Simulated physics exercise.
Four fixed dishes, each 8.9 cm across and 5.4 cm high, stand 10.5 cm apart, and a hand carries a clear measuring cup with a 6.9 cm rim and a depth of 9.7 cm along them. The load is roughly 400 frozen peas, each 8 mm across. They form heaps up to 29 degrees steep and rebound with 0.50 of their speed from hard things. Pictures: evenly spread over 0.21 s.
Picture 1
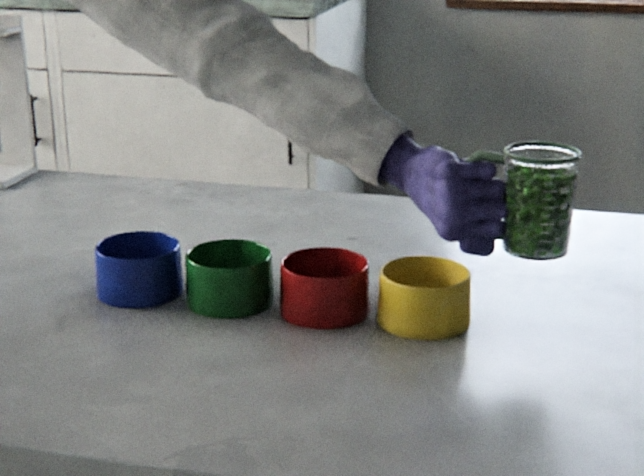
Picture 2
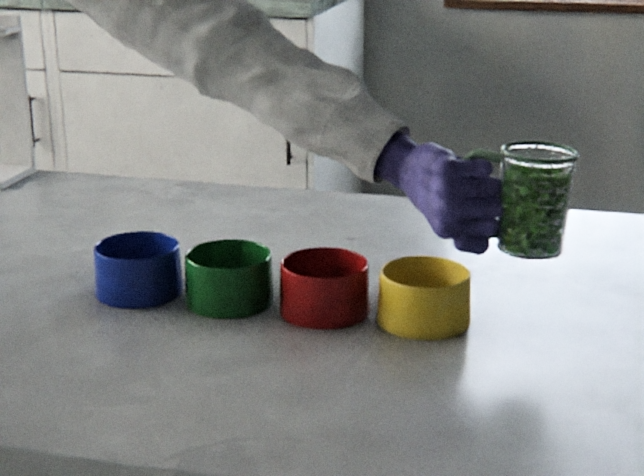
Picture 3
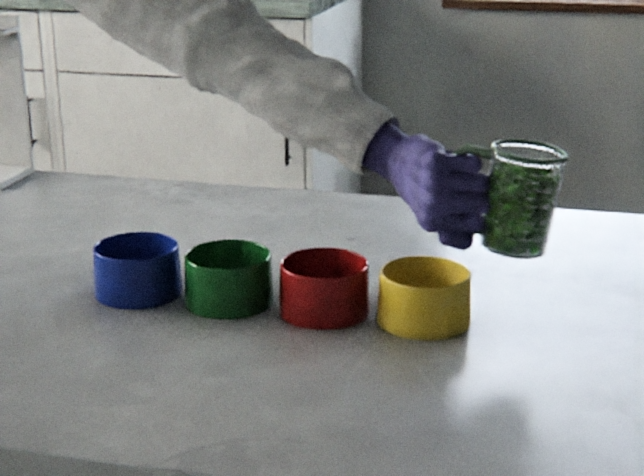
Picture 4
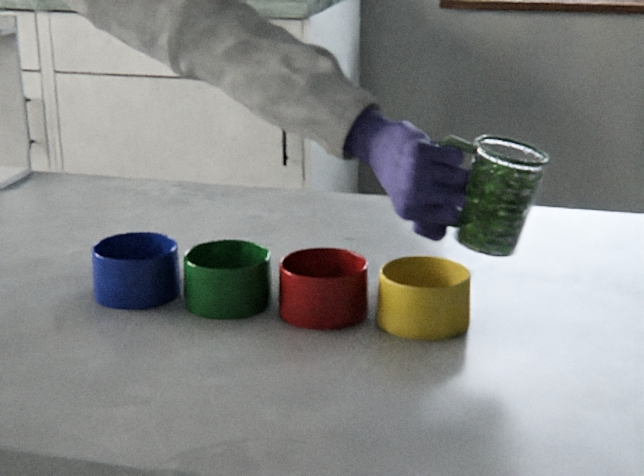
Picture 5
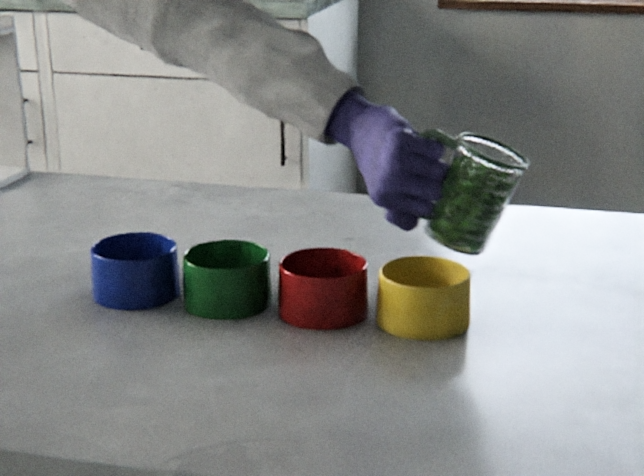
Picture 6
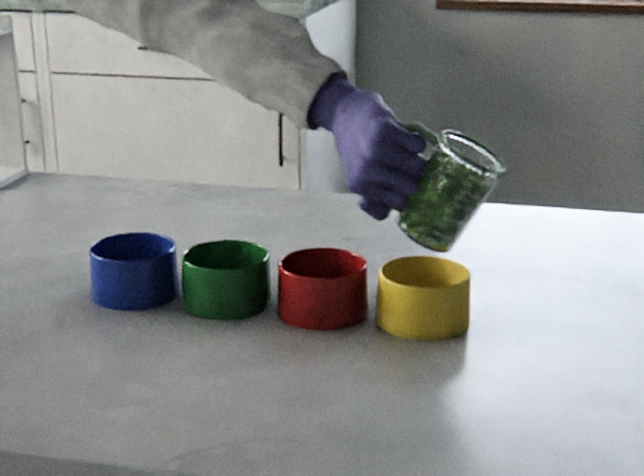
At the start, a purple-gloved hand holds a clear cup of green pieces upright to the right of four dishes, blue, green, red and yellow, lined up on a gray table. The hand moves the cup left toward the yellow dish, gradually tilting it to the right, while the pieces stay inside.
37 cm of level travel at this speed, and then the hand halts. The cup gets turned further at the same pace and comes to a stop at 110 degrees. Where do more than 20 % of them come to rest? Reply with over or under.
Red dish under, blue dish under, green dish over, yellow dish under, counter under.
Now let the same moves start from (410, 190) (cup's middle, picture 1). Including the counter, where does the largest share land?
Blue.
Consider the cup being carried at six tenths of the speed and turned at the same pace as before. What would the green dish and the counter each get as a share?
In that case: Green 30, and counter 20.
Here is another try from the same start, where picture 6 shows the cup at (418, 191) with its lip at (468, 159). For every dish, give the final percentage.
Kept per dish: Red = 0, blue = 0, green = 100, yellow = 0.
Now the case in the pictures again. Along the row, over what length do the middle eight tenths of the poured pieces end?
5 cm, roughly.
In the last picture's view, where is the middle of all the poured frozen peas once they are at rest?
I'd put it at about (232, 278).
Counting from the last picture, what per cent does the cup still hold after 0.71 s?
It should be near 65 per cent.
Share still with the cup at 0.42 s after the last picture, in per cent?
Close to 95 % of the load.
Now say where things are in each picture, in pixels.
In the first frame, cup at (538, 201), tilt 0 degrees, lip at (579, 155), moved 0.0 cm; middle of the pieces at (540, 208); yellow dish at (425, 272); red dish at (325, 263); green dish at (229, 254); blue dish at (137, 246).
In the second frame, cup at (534, 200), tilt 1 degrees, lip at (576, 155), moved 0.4 cm; middle of the pieces at (535, 207).
In the third frame, cup at (521, 199), tilt 5 degrees, lip at (566, 157), moved 1.7 cm; middle of the pieces at (521, 206).
In the fourth frame, cup at (498, 197), tilt 12 degrees, lip at (548, 160), moved 3.9 cm; middle of the pieces at (498, 204).
In the fifth frame, cup at (473, 195), tilt 20 degrees, lip at (527, 165), moved 6.2 cm; middle of the pieces at (472, 202).
In the sixth frame, cup at (448, 193), tilt 28 degrees, lip at (505, 170), moved 8.7 cm; middle of the pieces at (446, 200); yellow dish at (424, 272); red dish at (323, 263); green dish at (226, 255); blue dish at (133, 247).
Then, 0.25 s after the last picture, tilt 73 degrees; cup holds 100 %.
Then, 0.42 s after the last picture, tilt 103 degrees; cup holds 95 %.
Then, 0.71 s after the last picture, tilt 110 degrees; cup holds 65 %, green 30 %.
In the end, red 0 %, blue 0 %, green 95 %, yellow 0 %, counter 5 %.
